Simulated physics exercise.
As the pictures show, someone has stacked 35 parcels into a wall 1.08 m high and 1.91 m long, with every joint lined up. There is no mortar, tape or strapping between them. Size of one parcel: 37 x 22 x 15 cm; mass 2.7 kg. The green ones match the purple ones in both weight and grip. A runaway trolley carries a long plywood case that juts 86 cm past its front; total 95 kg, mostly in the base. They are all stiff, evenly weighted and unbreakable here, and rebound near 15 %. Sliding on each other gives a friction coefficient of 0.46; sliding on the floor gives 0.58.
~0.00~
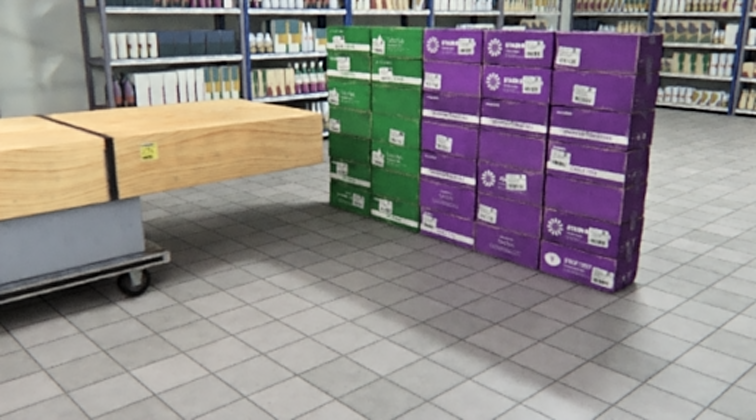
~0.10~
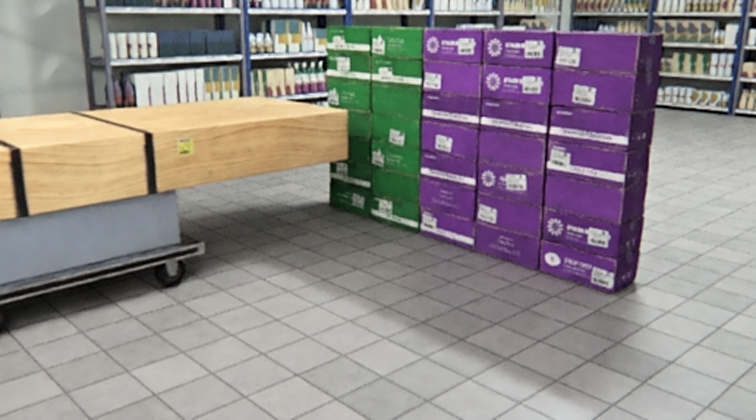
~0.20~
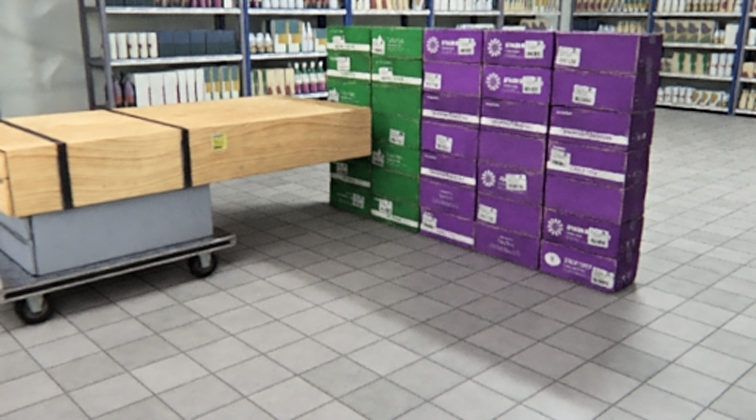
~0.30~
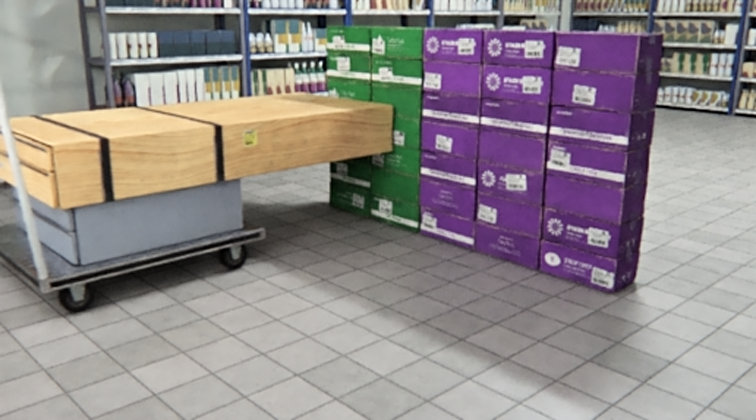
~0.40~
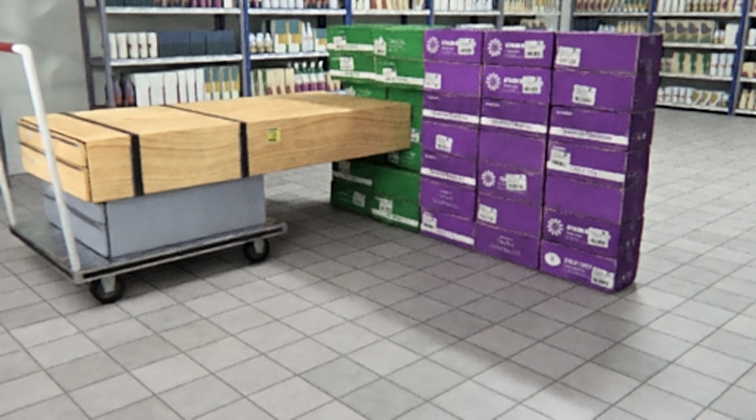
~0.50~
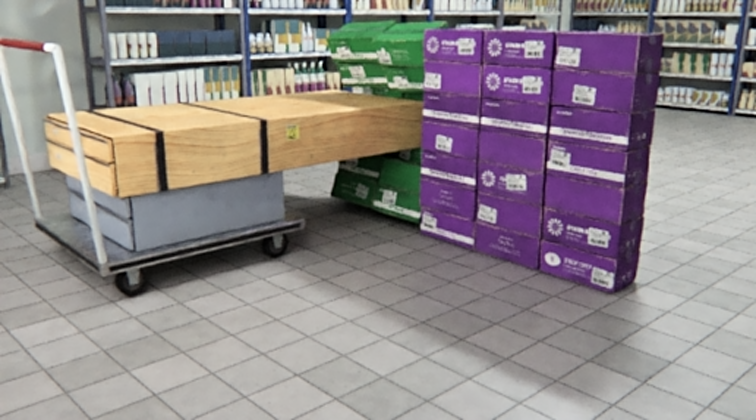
A loaded platform trolley rolling right, its long wooden crate pushing into stacked green boxes and tilting them beside still purple ones.
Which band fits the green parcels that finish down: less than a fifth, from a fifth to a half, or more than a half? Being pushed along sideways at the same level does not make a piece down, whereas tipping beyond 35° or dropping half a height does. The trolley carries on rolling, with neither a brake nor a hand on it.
More than a half.
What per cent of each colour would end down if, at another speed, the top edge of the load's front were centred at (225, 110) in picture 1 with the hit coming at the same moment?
Purple 0%, green 70%.
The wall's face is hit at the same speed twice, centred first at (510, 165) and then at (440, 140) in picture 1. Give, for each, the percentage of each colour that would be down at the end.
You'd get purple at 90 followed by 60, and green at 0 followed by 50 percent.
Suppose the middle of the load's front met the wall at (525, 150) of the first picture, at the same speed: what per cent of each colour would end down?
The purple ones would be 90 per cent down and the green ones 0 per cent.
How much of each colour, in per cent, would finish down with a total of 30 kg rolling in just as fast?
Purple 0, green 90 per cent.
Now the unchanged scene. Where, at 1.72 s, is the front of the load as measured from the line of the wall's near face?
Reading: Approx. 125 cm past the line.
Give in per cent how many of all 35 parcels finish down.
Roughly 40 percent.
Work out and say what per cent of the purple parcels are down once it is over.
Share down, purple: 0 percent.
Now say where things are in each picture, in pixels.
In the first frame (we follow the side turned to the camera), load (313, 130) 50 cm short of the wall; top green parcel (347, 41); top purple parcel (594, 52); no piece has moved.
In the second frame, load (339, 126) 34 cm short of the wall; top green parcel (347, 41).
In the third frame, load (363, 123) 18 cm short of the wall; top green parcel (347, 41).
In the fourth frame, load (385, 120) 21 mm short of the wall; top green parcel (347, 41).
In the fifth frame, load (403, 118) 11 cm into the wall's line; top green parcel (349, 41) tipped 4°; steepest lean 4°, the parcel at (397, 44); 12 stirred so far.
In the sixth frame, load (419, 116) 22 cm into the wall's line; top green parcel (353, 51) tipped 25°; top purple parcel (594, 52); steepest lean 25°, the parcel at (400, 54); 14 stirred so far.
Around 0.60 s, load 33 cm past the wall's line, still rolling; 4 of the 14 green parcels down (4 of 35 in all colours); top green parcel tipped 41°, 11 cm lower.
Around 0.80 s, load 54 cm past the wall's line, still rolling; 14 of the 14 green parcels down (14 of 35 in all colours); top green parcel on its side.
Around 1.16 s, load 87 cm past the wall's line, still rolling; 13 of the 14 green parcels down (13 of 35 in all colours); top green parcel on its side.
Around 1.72 s, load 1.27 m past the wall's line, still rolling; 14 of the 14 green parcels down (14 of 35 in all colours); top green parcel on its side.
Finally (3.0 s), load 1.31 m past the wall's line, stopped; 14 of the 14 green parcels down (14 of 35 in all colours); top green parcel on its side; top purple parcel unmoved. That is 100 per cent. Seen by the last camera, middles, top green parcel near (464, 71), top purple parcel near (608, 51).
